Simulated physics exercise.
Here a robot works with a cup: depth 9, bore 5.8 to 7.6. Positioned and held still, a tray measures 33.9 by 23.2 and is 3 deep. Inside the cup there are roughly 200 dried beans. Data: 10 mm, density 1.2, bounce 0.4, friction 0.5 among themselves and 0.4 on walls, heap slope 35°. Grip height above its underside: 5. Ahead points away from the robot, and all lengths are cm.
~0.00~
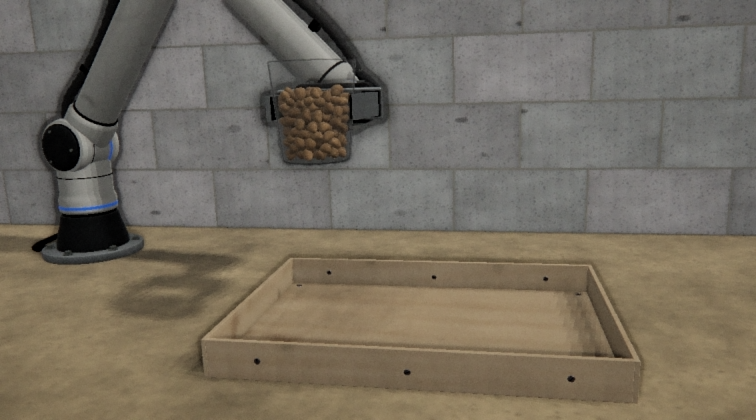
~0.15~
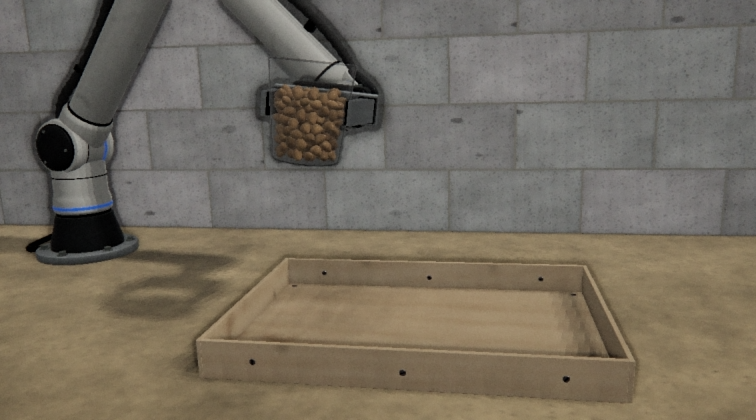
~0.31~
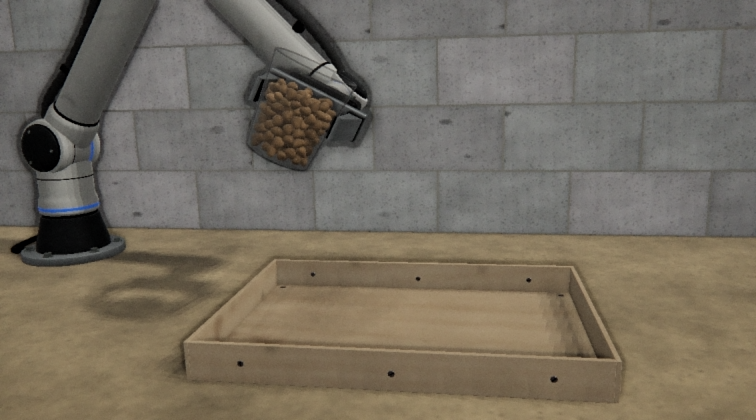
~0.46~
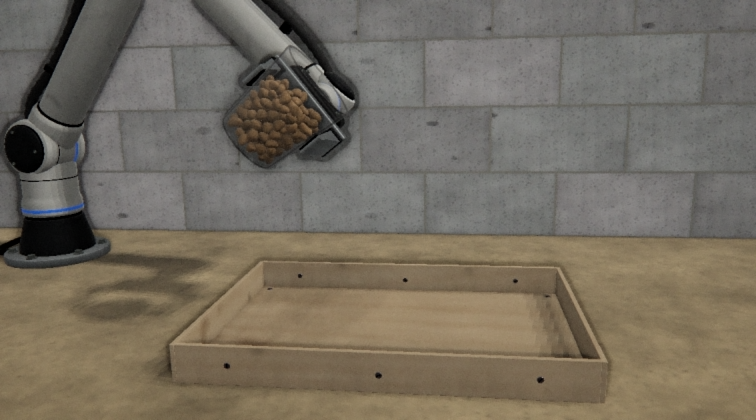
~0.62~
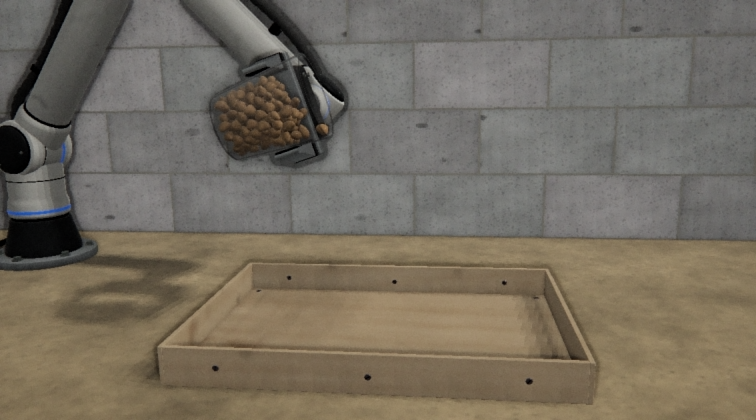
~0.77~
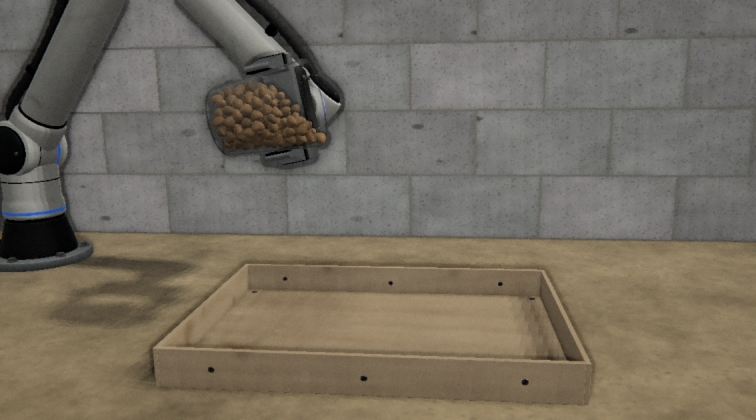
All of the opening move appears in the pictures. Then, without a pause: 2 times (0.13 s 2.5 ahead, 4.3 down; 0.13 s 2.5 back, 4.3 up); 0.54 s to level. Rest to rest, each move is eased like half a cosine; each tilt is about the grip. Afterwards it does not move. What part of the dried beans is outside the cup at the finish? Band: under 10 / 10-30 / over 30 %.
10-30 %.
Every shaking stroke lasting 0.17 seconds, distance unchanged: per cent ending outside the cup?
That would give around 0 per cent.
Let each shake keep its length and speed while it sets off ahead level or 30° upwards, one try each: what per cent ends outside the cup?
It comes to around 75 per cent on the first try and around 90 per cent on the second.
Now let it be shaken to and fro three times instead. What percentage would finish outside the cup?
About 15 %.
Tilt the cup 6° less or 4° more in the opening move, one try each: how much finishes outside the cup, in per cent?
I'd expect close to 5 and then 20 per cent.
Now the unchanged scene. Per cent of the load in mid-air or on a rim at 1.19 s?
Roughly 0 percent.
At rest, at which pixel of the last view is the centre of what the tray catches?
In the final picture, somewhere near (390, 325).
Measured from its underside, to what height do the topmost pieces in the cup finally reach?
About 8.5 cm.
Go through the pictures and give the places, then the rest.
The first picture shows the cup middle at (314, 113), level; upper third of the load around (314, 101), from x 280 to 345, top at y 90; 204 in the cup.
The second picture shows the cup middle at (309, 113), tilted 8° forward; upper third of the load around (308, 103), from x 280 to 340, top at y 90.
The third picture shows the cup middle at (296, 113), tilted 27° forward; upper third of the load around (291, 103), from x 255 to 330, top at y 85.
The fourth picture shows the cup middle at (281, 113), tilted 52° forward; upper third of the load around (275, 102), from x 235 to 315, top at y 80.
The fifth picture shows the cup middle at (270, 113), tilted 71° forward; upper third of the load around (259, 100), from x 220 to 325, top at y 80.
The sixth picture shows the cup middle at (265, 113), tilted 79° forward; upper third of the load around (250, 102), from x 220 to 320, top at y 90; 204 in the cup.
After 1.19 s, tilted 79° forward, highest piece 20 above the table; 190 in the cup, 13 in the tray, 1 in flight or on a rim.
After 1.62 s, tilted 26° forward, highest piece 24 above the table; 177 in the cup, 27 in the tray.
After 2.03 s, level, highest piece 26 above the table; 177 in the cup, 27 in the tray.
After 3.08 s, level, highest piece 26 above the table; 177 in the cup, 27 in the tray.
In the end, 177 in the cup, 27 in the tray. That is 13 % outside the cup.
